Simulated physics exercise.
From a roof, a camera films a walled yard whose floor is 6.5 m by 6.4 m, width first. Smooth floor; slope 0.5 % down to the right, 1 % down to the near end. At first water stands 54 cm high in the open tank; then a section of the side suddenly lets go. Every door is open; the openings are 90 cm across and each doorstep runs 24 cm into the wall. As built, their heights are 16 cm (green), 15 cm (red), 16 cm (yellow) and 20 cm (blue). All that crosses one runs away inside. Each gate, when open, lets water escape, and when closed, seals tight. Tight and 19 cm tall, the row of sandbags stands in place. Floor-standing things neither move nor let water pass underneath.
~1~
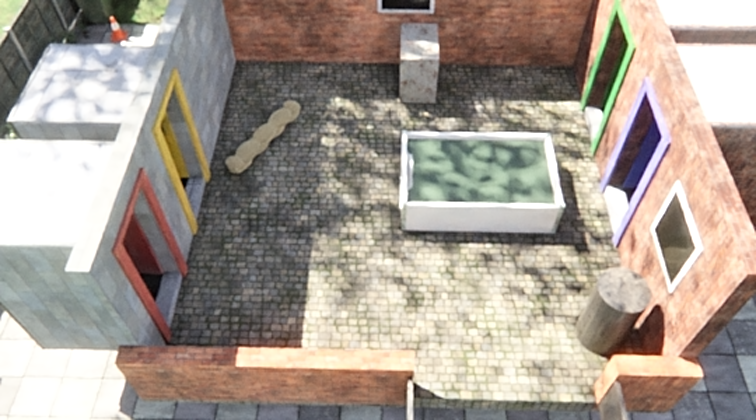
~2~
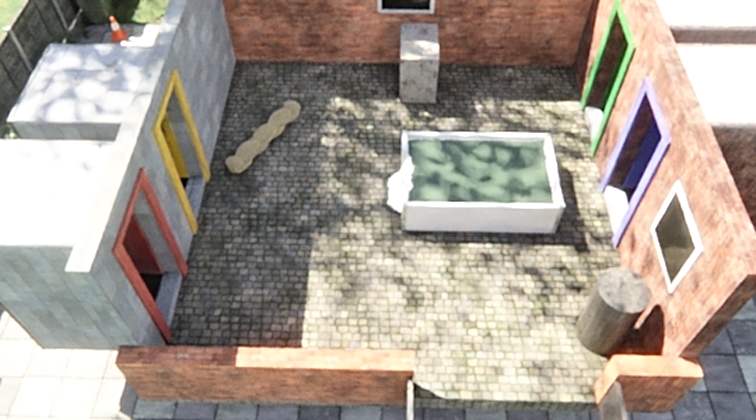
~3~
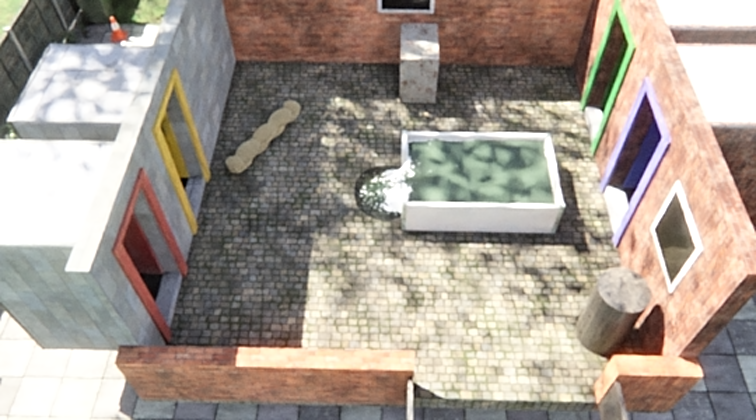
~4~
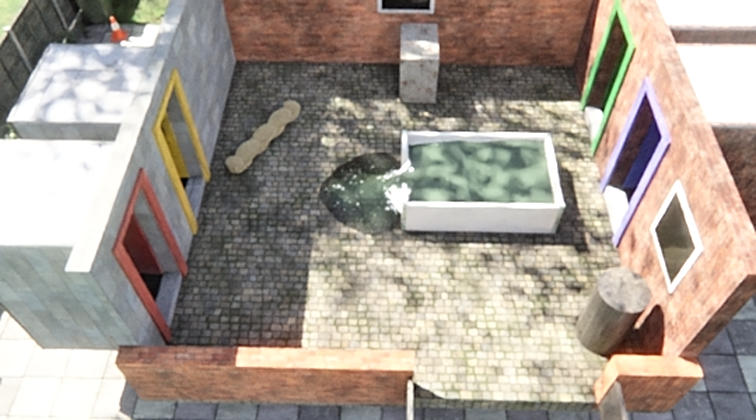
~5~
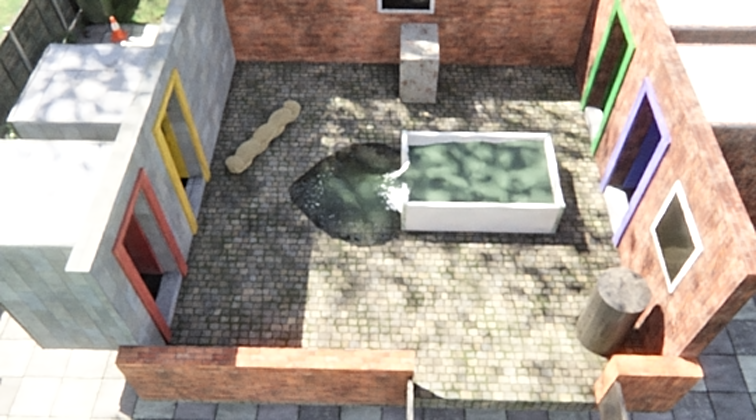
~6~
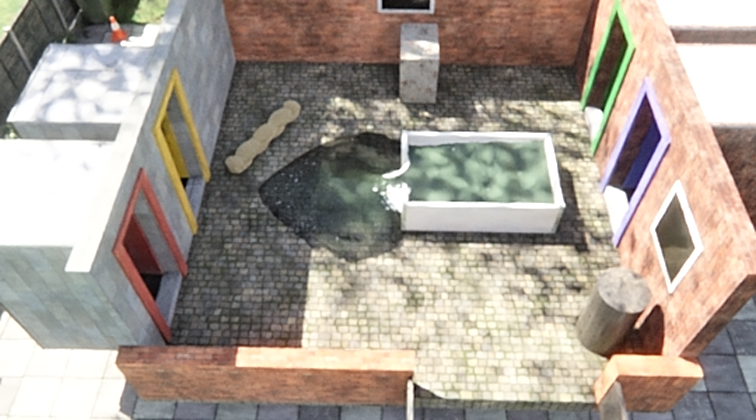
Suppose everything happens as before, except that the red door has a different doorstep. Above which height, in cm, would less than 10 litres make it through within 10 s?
Above roughly 9 cm.
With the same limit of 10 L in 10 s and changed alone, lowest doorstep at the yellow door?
For yellow: Close to 16 cm.
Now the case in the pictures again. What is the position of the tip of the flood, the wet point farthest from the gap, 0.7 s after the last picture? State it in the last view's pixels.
At about (193, 240).
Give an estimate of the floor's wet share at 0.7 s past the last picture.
Roughly 20 percent of the floor.
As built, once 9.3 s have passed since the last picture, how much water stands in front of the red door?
The depth there is around 7.5 cm.
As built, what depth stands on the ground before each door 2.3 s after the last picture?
Depths in cm: Green 0, red 11, yellow 18, blue 0.
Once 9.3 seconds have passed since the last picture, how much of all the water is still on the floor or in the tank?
Around 96 in a hundred parts remain.
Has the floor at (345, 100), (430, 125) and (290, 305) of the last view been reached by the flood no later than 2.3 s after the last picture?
1: Awash; 2: Unwetted; 3: Awash.
Then, 0.7 s after the last picture water covers 20 % of the floor, deepest (26 cm) near (393, 189); it has not reached the red door.
Then, 2.3 s after the last picture water covers 35 % of the floor, deepest (22 cm) near (160, 374); 11 cm at the red door, 0 litres in over its 15 cm doorstep.
Then, 9.3 s after the last picture water covers 80 % of the floor, deepest (9 cm) near (651, 385); 8 cm at the red door, 0 litres in over its 15 cm doorstep.
At the red door as built, the water peaked near 11 cm, 1.9 s after the last picture.
With a doorstep of 8 cm, 15 litres would have come in within the 10 s; with 10.5 cm, 3 litres. So under 10 litres takes about 9 cm.
